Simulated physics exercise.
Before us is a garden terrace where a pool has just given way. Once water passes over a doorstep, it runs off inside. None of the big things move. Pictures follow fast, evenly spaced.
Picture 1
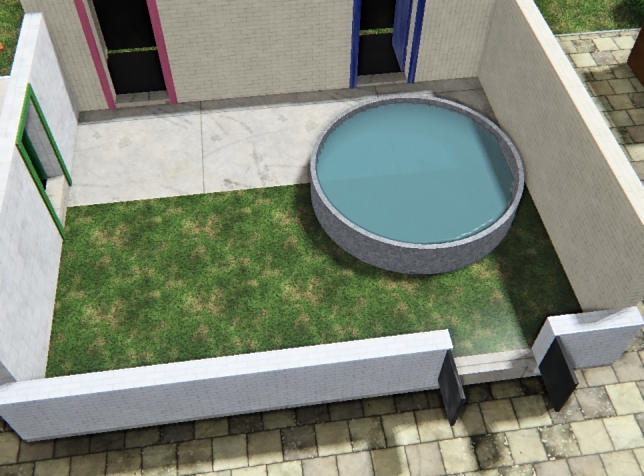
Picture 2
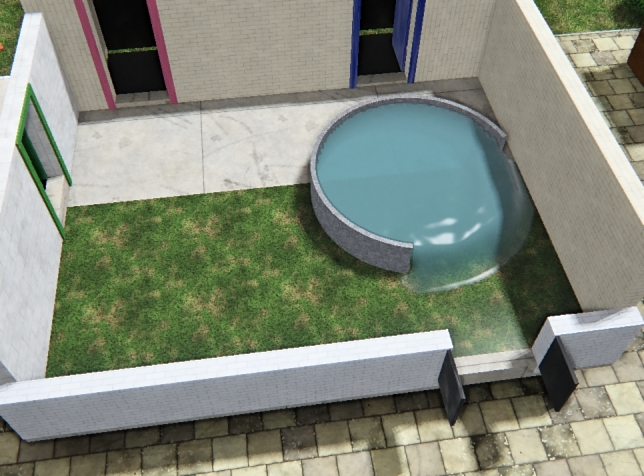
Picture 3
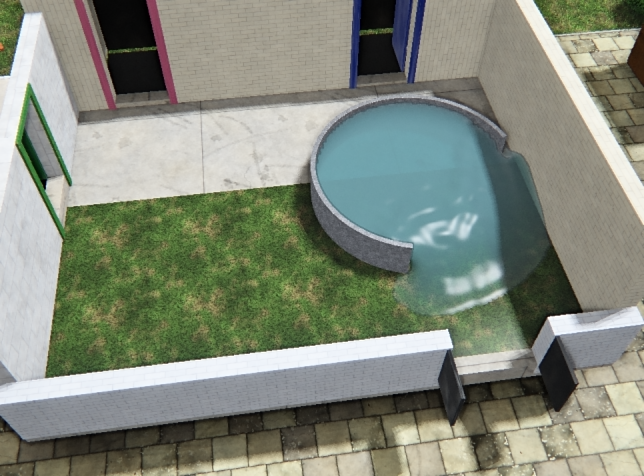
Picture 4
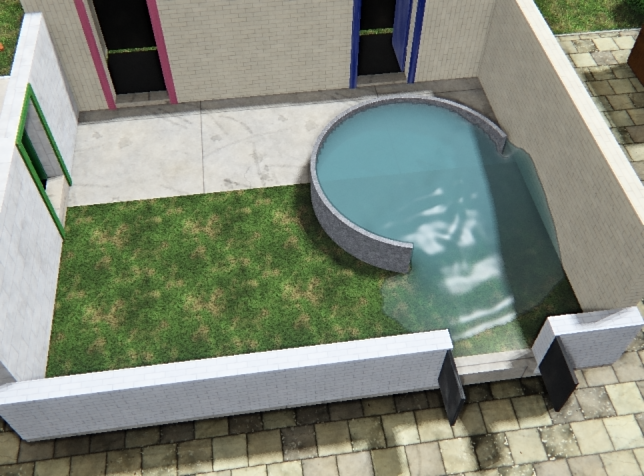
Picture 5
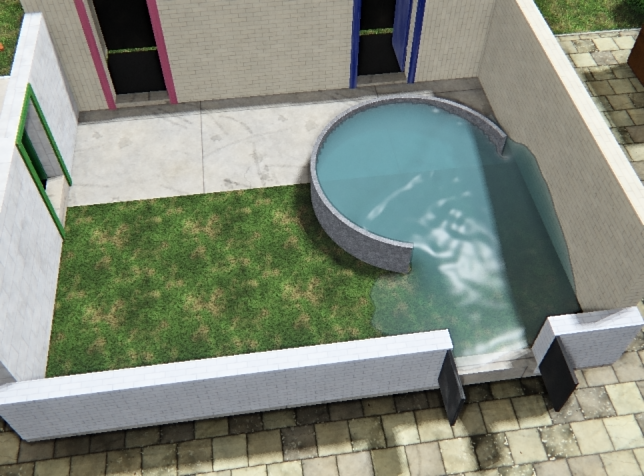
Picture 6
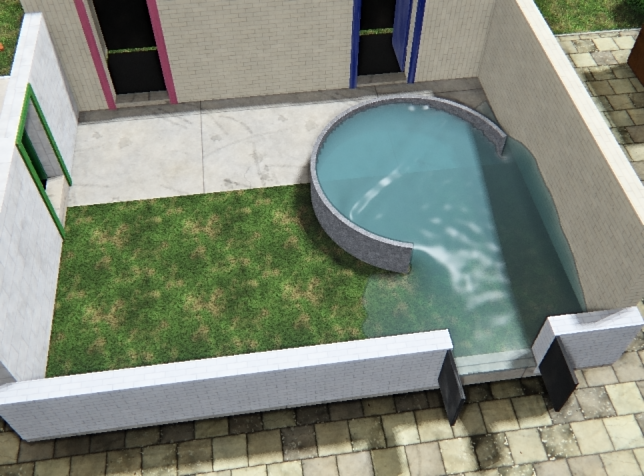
Water spills from a round, grey-rimmed pool as the near right part of its wall vanishes, in a walled garden terrace seen from above by a still camera. Green grass lies in front and to the left, pale paving behind, with pink, blue and green trimmed openings around. The clear, bluish water spreads over the grass toward the right wall and the open dark gate in front.
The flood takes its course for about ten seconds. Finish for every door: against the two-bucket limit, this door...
The pink door remains within it; the blue door remains within it; the green door remains within it.
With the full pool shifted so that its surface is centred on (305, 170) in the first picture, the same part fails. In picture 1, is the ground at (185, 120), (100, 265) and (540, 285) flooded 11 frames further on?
First one stays unwetted, next one stays unwetted, last one gets inundated.
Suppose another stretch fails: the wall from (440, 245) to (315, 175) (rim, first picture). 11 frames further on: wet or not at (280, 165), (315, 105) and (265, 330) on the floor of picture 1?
The first spot is spared, the second spared, the third swamped.
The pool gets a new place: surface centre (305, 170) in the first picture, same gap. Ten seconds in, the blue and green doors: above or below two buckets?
Blue door tops the limit, green door falls short.
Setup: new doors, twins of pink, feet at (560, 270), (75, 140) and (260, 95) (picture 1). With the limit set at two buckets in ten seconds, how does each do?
Doors one to three: Beats it / does not reach it / does not reach it.
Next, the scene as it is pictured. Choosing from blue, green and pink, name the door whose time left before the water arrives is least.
My pick is the blue door.
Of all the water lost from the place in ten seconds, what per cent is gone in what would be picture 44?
I'd estimate some 75 per cent.
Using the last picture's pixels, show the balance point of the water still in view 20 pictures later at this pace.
I'd put my finger on (433, 230).
A moment on, water covers 20 % of the floor; the pink door not reached, the blue door not reached, the green door not reached.
Next, water covers 25 % of the floor; the pink door not reached, the blue door wet at the sill, nothing in, the green door not reached.
Then, water covers 40 % of the floor; the pink door not reached, the blue door wet at the sill, nothing in, the green door not reached.
Later, water covers 80 % of the floor; the pink door not reached, the blue door under two buckets in, the green door not reached.
In the end, water covers 100 % of the floor; the pink door wet at the sill, nothing in, the blue door under two buckets in, the green door wet at the sill, nothing in.
